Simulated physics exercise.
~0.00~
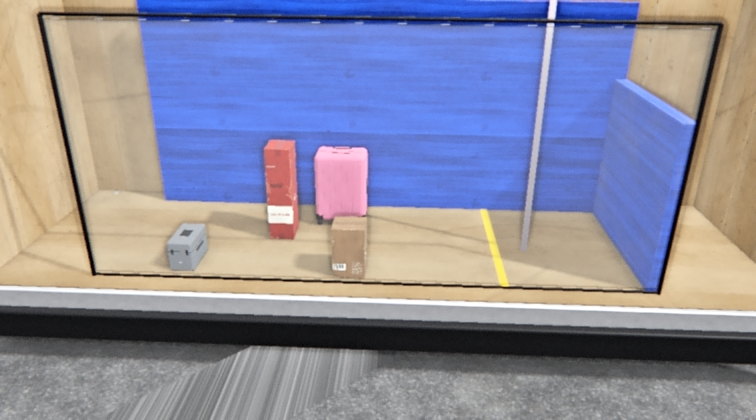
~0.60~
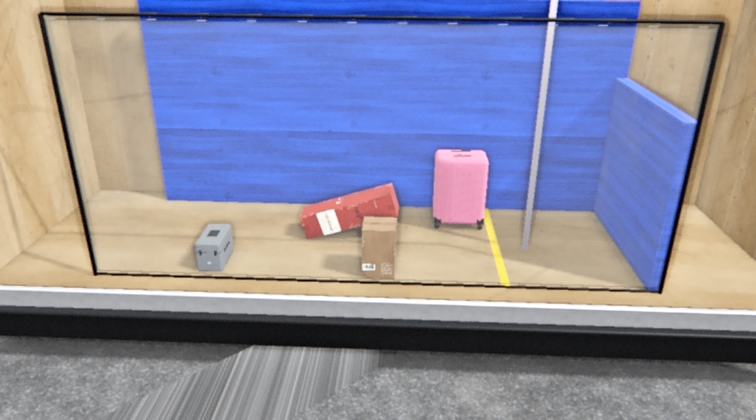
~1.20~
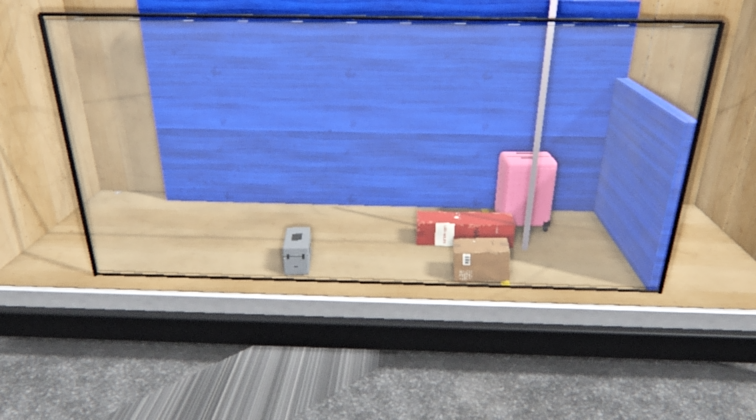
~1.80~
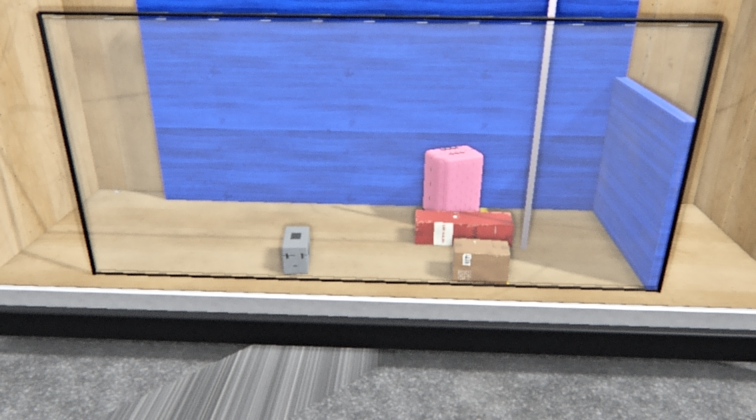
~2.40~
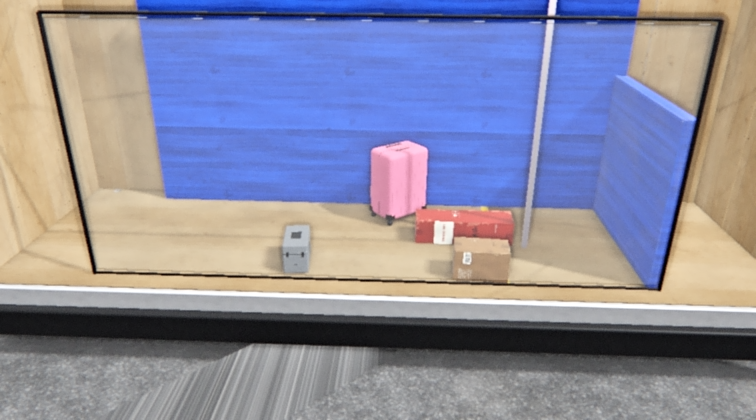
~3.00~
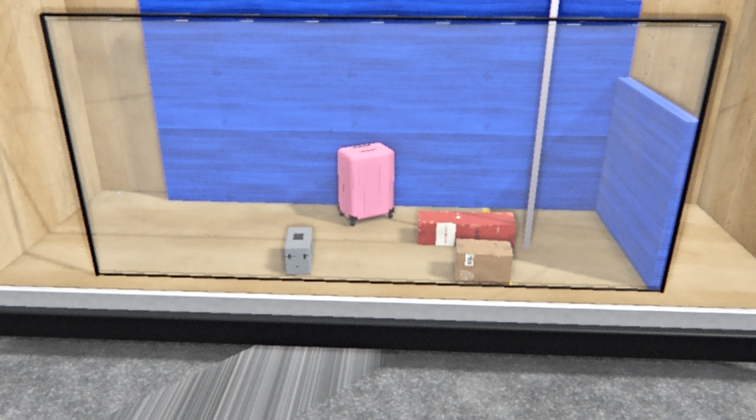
In a wood-lined bay behind glass, a grey toolbox, red box, brown carton and pink suitcase slid right, the red box and carton toppling over, before the suitcase rolled back left and ended upright behind the others, which stayed short of the yellow line.
